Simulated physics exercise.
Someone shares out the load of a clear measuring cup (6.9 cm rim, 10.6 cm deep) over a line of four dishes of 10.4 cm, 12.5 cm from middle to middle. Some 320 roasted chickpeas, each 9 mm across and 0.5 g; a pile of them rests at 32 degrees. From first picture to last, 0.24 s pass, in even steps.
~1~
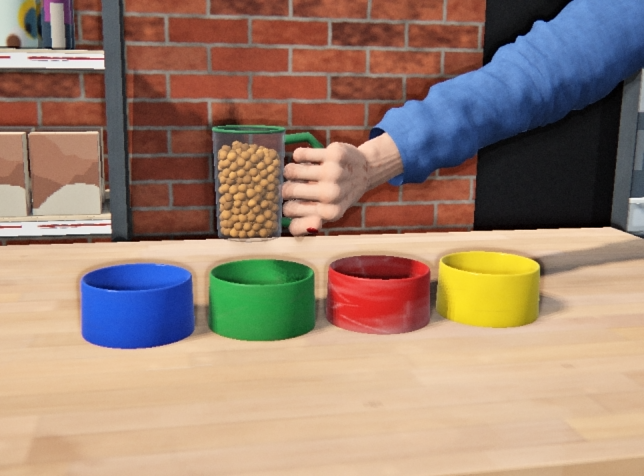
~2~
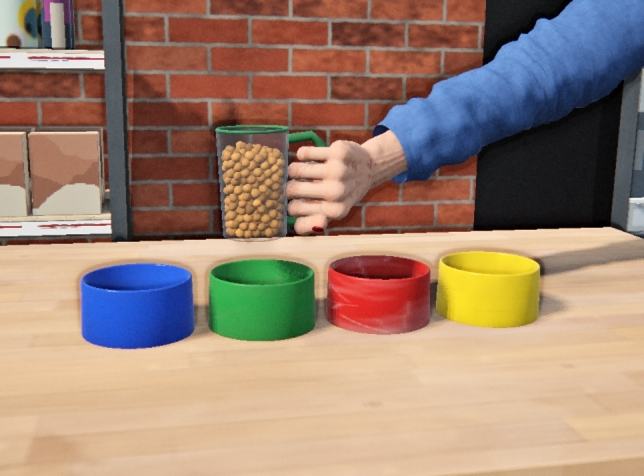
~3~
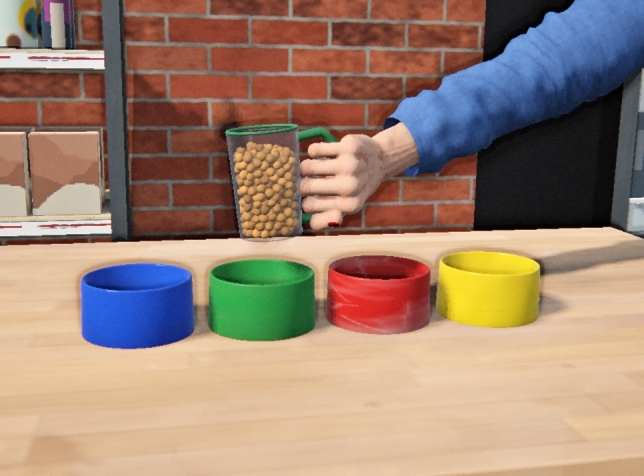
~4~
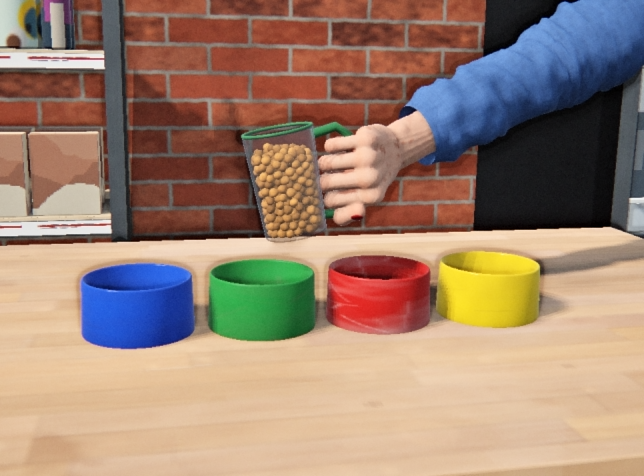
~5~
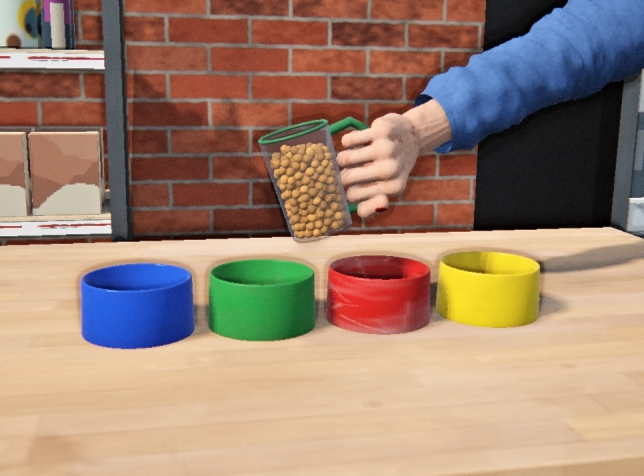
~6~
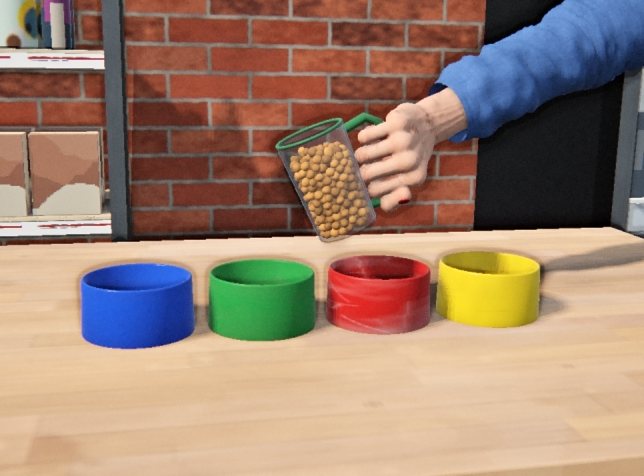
A hand moves a clear cup of chickpeas rightward above four colored dishes, tilting it left.
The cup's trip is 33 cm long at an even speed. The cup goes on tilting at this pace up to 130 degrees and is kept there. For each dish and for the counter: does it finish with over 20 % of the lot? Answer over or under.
Red under, blue under, green under, yellow over, counter under.
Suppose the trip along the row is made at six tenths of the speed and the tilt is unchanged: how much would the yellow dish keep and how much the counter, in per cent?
In that case yellow 80; counter 10.
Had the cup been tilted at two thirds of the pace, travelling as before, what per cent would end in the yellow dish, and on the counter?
Then: Yellow 100; counter 0.
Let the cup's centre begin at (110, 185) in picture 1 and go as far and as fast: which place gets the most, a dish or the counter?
Most goes to: Red.
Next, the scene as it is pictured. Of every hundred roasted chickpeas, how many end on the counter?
Roughly 0 per cent.
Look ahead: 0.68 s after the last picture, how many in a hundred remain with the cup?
About 95 per cent.
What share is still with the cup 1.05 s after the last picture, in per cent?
Some 10 per cent of the load.
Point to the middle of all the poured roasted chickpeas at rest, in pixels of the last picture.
Near (487, 290).
Then, 0.41 s after the last picture, tilt 75 degrees; cup holds 100 %.
Then, 0.68 s after the last picture, tilt 109 degrees; cup holds 95 %, yellow 5 %.
Then, 1.05 s after the last picture, tilt 130 degrees; cup holds 10 %, yellow 90 %.
In the end, red 0 %, blue 0 %, green 0 %, yellow 100 %, counter 0 %.
